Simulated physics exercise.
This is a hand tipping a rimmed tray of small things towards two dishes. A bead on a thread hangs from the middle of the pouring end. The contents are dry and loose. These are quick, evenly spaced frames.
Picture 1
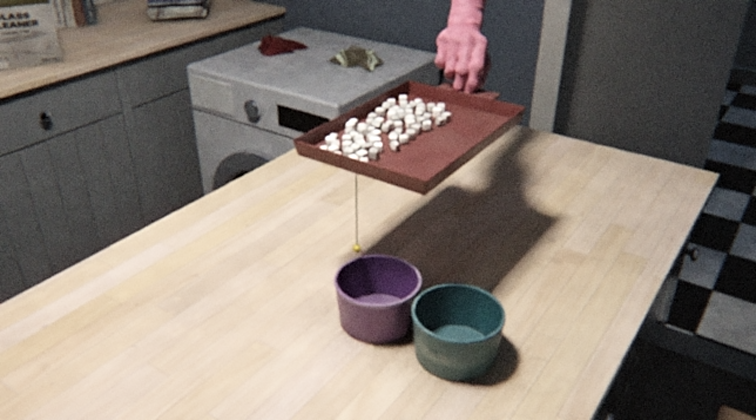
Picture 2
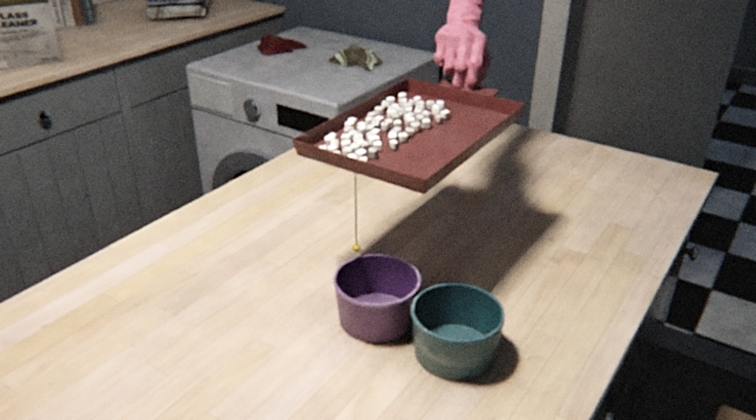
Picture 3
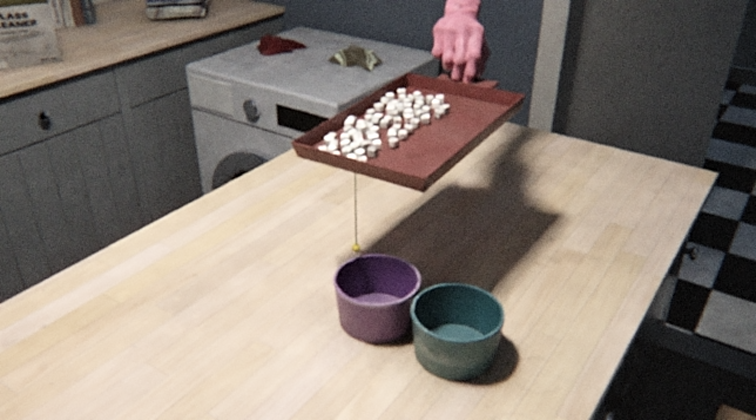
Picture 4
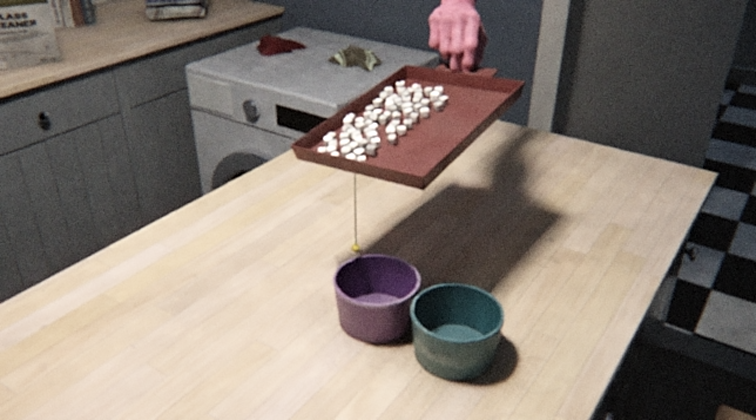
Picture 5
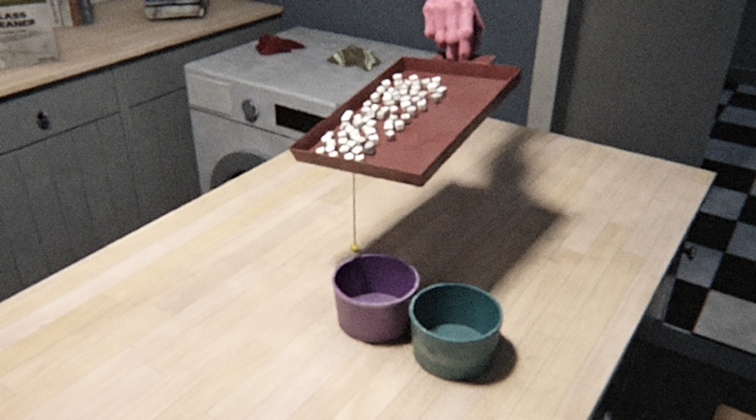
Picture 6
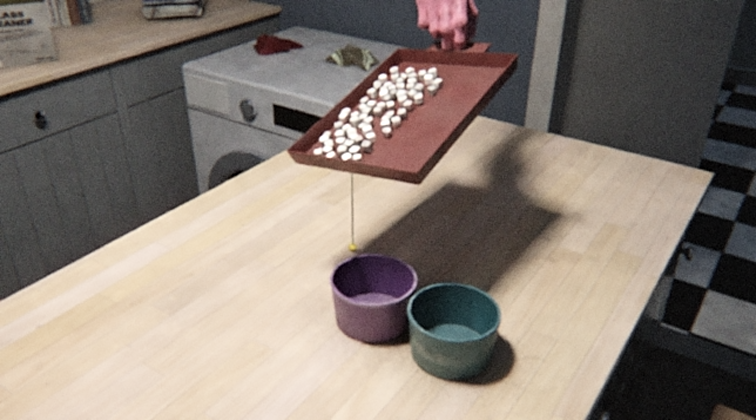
A pink hand raised the back of a reddish-brown tray of small white cubes, slowly tilting its front edge down towards the left corner, above a wooden counter with a purple dish and a teal one.
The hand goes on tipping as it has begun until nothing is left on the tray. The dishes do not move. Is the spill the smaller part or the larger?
Caught overall: Less than half.
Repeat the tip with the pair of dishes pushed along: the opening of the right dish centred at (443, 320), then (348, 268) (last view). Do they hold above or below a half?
One: Under half. Two: The larger part.
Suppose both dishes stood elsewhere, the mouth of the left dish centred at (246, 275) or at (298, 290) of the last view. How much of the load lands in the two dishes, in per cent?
About 0 and 0 per cent.
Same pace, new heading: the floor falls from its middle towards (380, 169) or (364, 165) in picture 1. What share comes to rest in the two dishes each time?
First some 30, then 10 per cent.
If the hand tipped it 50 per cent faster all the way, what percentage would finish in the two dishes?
Roughly 0 in a hundred.
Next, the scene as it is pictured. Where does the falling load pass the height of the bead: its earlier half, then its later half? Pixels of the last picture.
First near (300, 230), later near (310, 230).
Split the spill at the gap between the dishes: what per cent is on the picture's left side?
About 100 per cent.
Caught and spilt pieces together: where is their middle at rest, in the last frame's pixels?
Around (298, 291).
Just after the last frame, tray tipped steeply; every one on the tray.
A moment on, tray tipped right over; almost all on the tray; just a few outside both.
Further on, tray tipped past a quarter turn; every one outside both.
When it is over, tray tipped past a quarter turn; not one in the right dish; not one in the left dish; every one outside both.
